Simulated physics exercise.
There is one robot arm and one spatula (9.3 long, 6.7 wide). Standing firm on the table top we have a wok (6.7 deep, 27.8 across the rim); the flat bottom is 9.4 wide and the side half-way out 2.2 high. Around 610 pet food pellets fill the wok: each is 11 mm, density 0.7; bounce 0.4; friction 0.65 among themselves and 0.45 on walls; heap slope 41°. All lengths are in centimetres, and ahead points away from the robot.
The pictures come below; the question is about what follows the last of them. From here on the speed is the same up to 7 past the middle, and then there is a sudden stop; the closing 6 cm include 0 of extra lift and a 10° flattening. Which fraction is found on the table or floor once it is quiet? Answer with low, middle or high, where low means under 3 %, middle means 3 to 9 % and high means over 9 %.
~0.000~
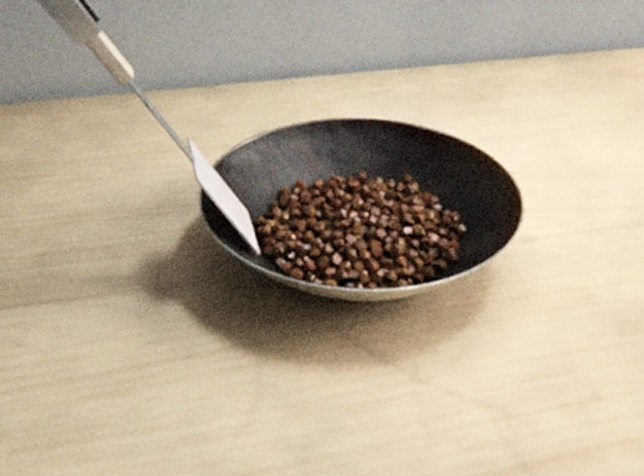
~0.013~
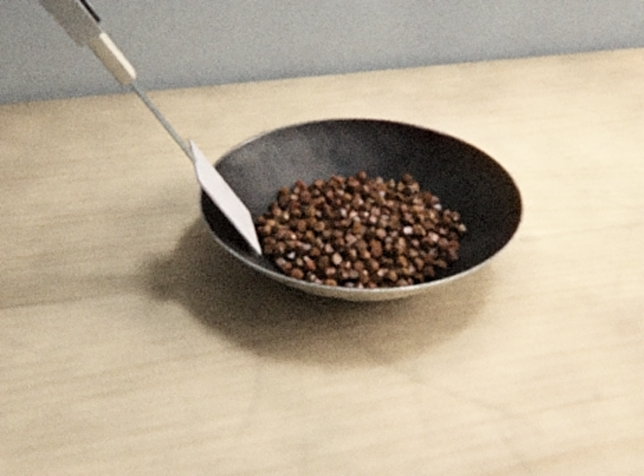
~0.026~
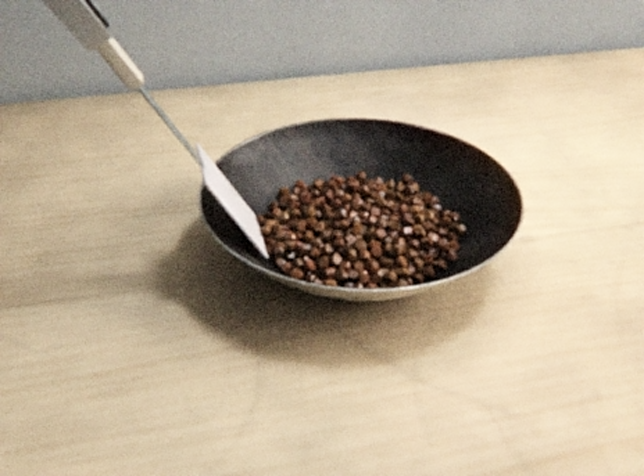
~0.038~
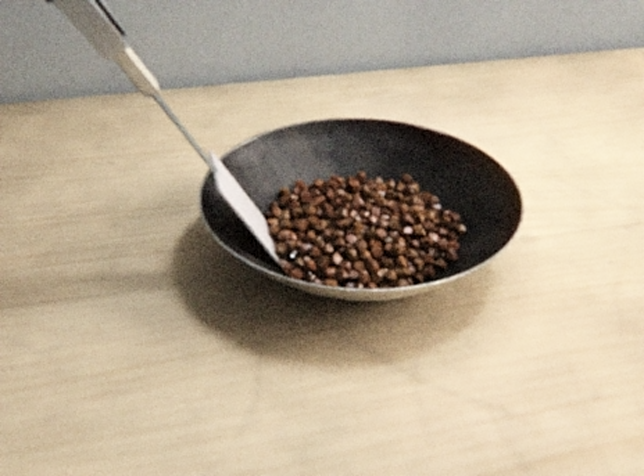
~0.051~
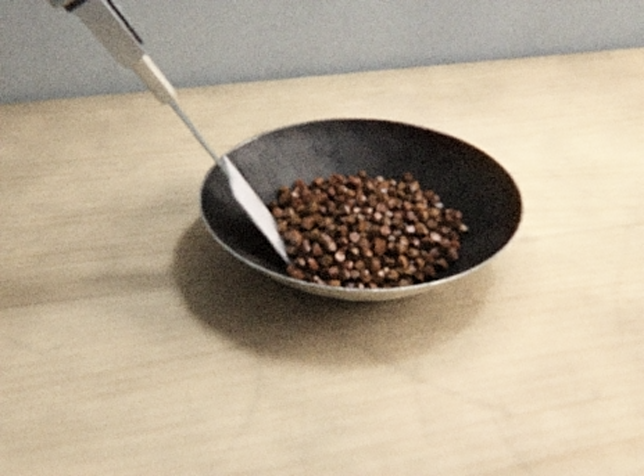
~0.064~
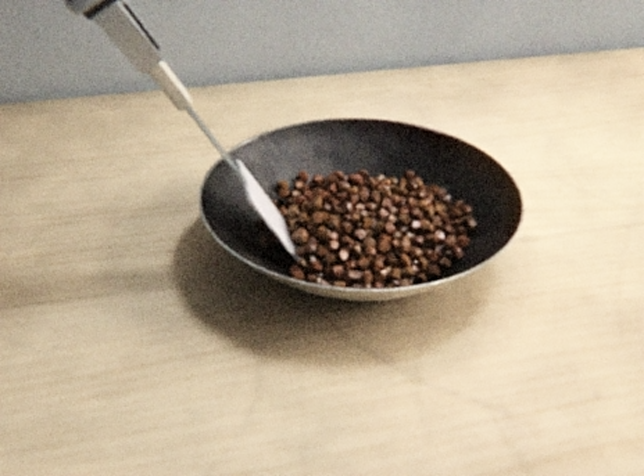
High.
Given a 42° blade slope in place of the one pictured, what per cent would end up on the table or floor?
Near 15 %.
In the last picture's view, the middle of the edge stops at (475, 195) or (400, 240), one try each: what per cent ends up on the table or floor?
Respectively about 45 and 5 percent end on the table or floor.
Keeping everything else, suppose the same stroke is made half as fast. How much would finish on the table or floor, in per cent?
It would be roughly 5 percent.
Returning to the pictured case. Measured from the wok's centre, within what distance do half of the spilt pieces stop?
Looks like roughly 22 centimetres to me.
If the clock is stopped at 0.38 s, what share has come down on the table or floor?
That would be near 15 per cent, give or take.
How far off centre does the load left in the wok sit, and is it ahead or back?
Roughly 5.0 centimetres ahead.
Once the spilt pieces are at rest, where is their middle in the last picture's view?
In the last view, it's around (568, 220).
By 0.11 s, sloping 60°, highest piece 7 above the table; 611 in the wok.
By 0.16 s, sloping 57°, highest piece 9 above the table; 604 in the wok, 7 on the blade or in flight.
By 0.38 s, sloping 50°, highest piece 8 above the table; 502 in the wok, 99 on the table or floor, 10 on the blade or in flight.
By 1.43 s, sloping 50°, highest piece 7 above the table; 502 in the wok, 109 on the table or floor.
Final count, 502 in the wok, 109 on the table or floor. That is 18 % on the table or floor.
